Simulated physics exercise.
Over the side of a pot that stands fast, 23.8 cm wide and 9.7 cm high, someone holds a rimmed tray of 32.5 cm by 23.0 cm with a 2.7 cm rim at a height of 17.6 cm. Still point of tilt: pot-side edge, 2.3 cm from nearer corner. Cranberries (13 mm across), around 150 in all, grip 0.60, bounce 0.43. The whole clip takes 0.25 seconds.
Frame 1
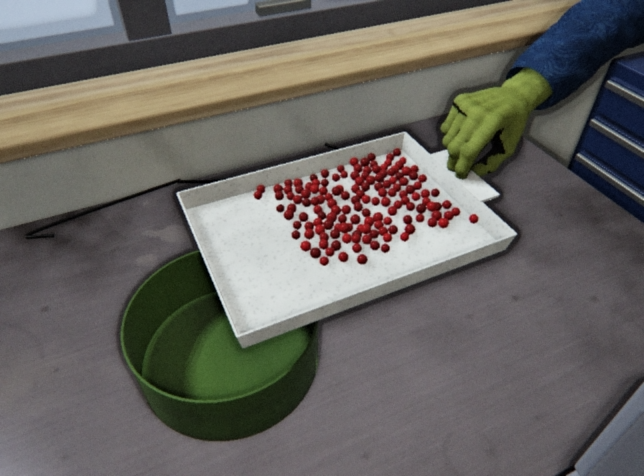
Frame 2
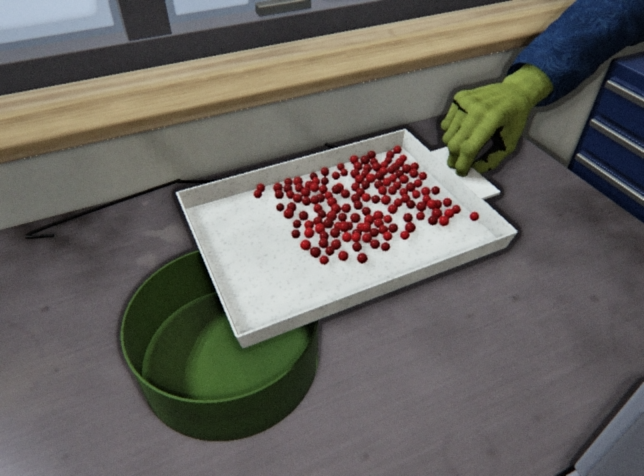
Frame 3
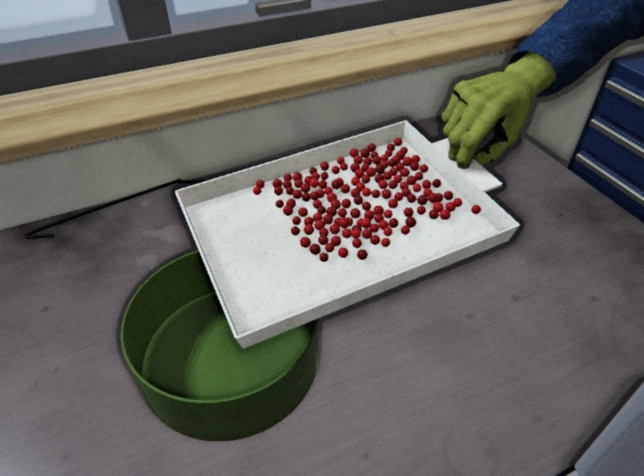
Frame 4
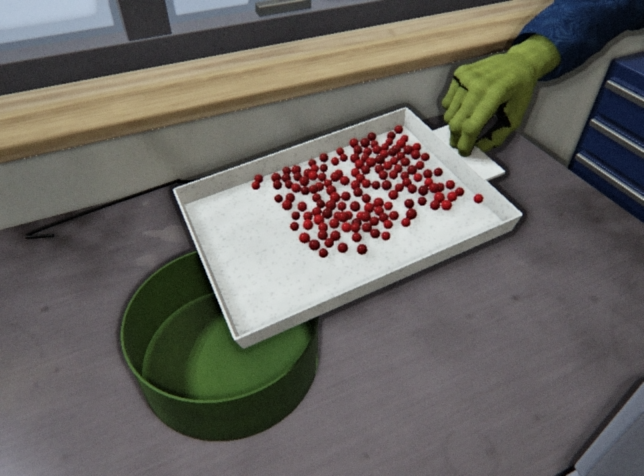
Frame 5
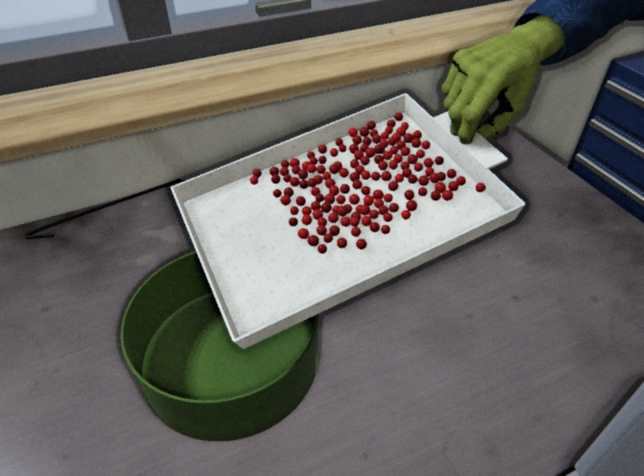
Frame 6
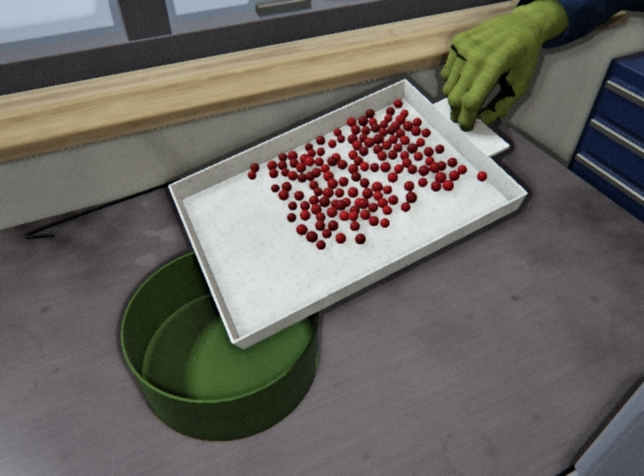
Green hand raising the handle end of a white rimmed tray of small red balls, tilting it gradually above a green pot.
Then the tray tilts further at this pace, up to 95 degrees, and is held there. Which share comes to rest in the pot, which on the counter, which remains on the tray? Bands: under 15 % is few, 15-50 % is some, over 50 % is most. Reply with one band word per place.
Pot some, counter most, left on the tray few.
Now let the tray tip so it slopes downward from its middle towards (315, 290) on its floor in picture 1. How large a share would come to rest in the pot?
That would be close to 0 per cent.
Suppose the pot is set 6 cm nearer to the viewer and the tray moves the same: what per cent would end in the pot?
In that setup it would come to near 95 per cent.
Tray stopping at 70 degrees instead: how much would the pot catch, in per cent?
Pot share: About 10 per cent.
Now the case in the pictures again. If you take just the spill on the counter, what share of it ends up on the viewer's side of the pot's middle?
Near 100 in a hundred.
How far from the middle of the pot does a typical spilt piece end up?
About 22 centimetres.
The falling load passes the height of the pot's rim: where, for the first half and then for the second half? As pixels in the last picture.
Roughly (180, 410) to begin with, later roughly (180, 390).
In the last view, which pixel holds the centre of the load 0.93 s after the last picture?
Near (203, 296).
Then, 0.56 s after the last picture, tilt 52 degrees; the tray holds 100 %, the pot 0 %.
Then, 0.93 s after the last picture, tilt 78 degrees; the tray holds 75 %, the pot 5 %.
Then, 1.38 s after the last picture, tilt 95 degrees; the tray holds 40 %, the pot 10 %.
In the end, pot 40 %, counter 60 %, tray 0 %.
